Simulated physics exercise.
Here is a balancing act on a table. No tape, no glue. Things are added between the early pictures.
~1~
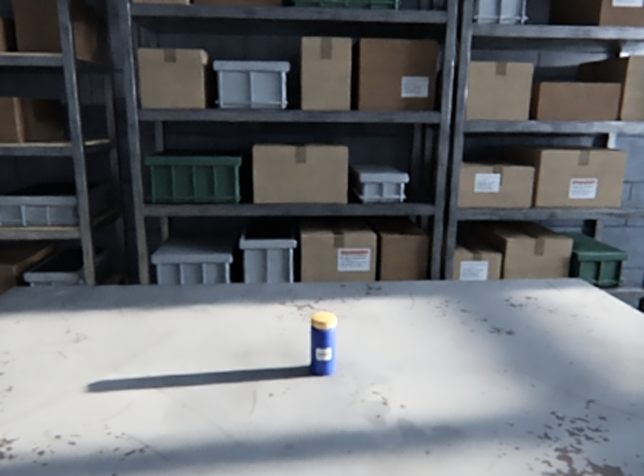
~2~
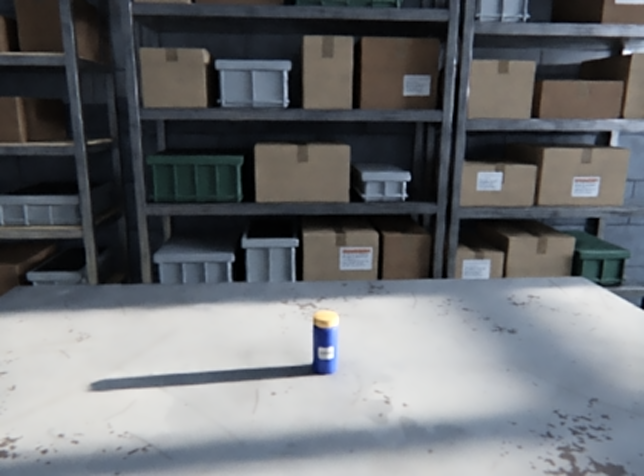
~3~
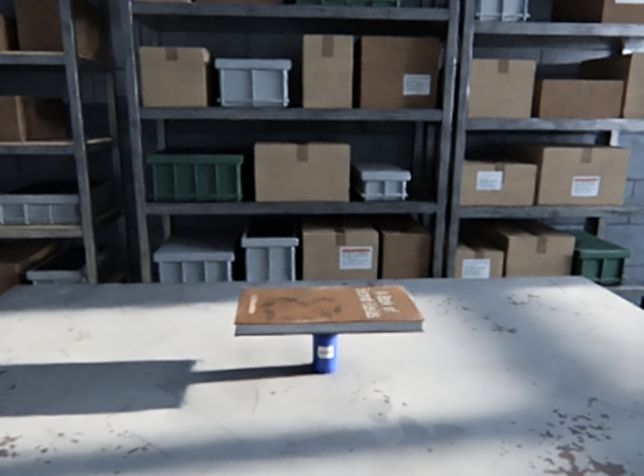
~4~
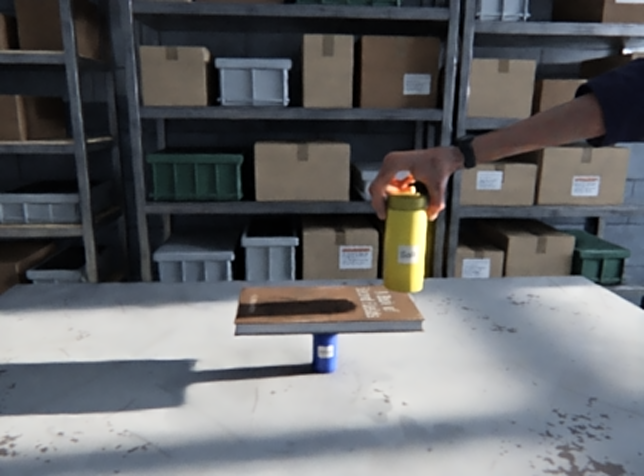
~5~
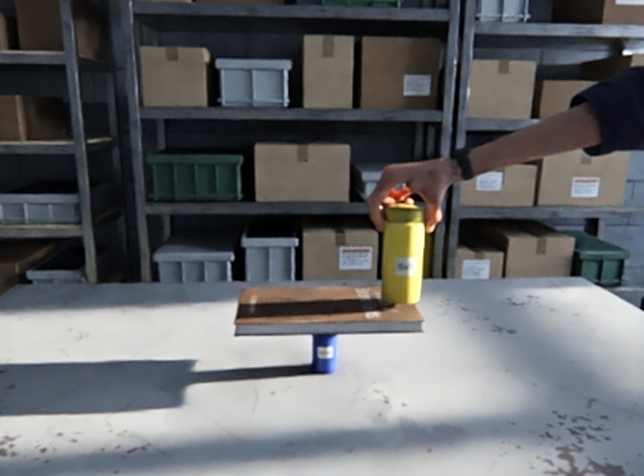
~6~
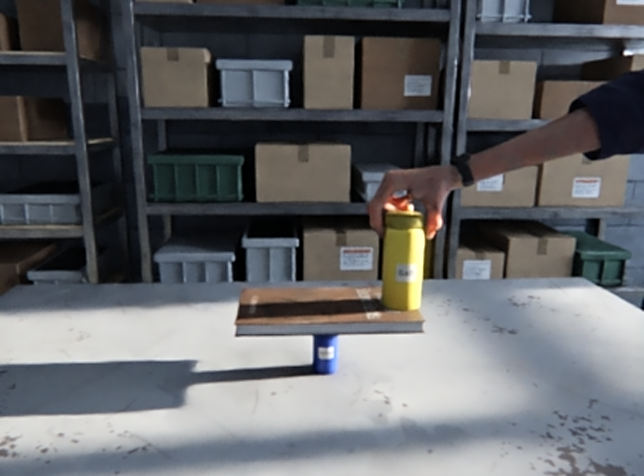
A hand lowering a yellow jar onto the right end of a book that appears balanced across a small blue shaker.
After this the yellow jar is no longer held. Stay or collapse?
As it turns out, it gives way.
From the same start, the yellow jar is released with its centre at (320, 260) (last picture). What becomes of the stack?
Then it keeps its balance.
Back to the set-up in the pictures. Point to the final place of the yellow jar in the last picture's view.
Near (503, 348).
Then, 0.40 s past the last view, yellow jar now fallen; brown book rocked 45° from its first pose.
Then, 0.60 s past the last view, brown book now fallen; blue shaker displaced about its own width.
Finally, fallen, yellow jar and brown book; moved from the start, blue shaker. Final places as the last picture's camera would see them, yellow jar near (503, 348). The stack loses its balance.
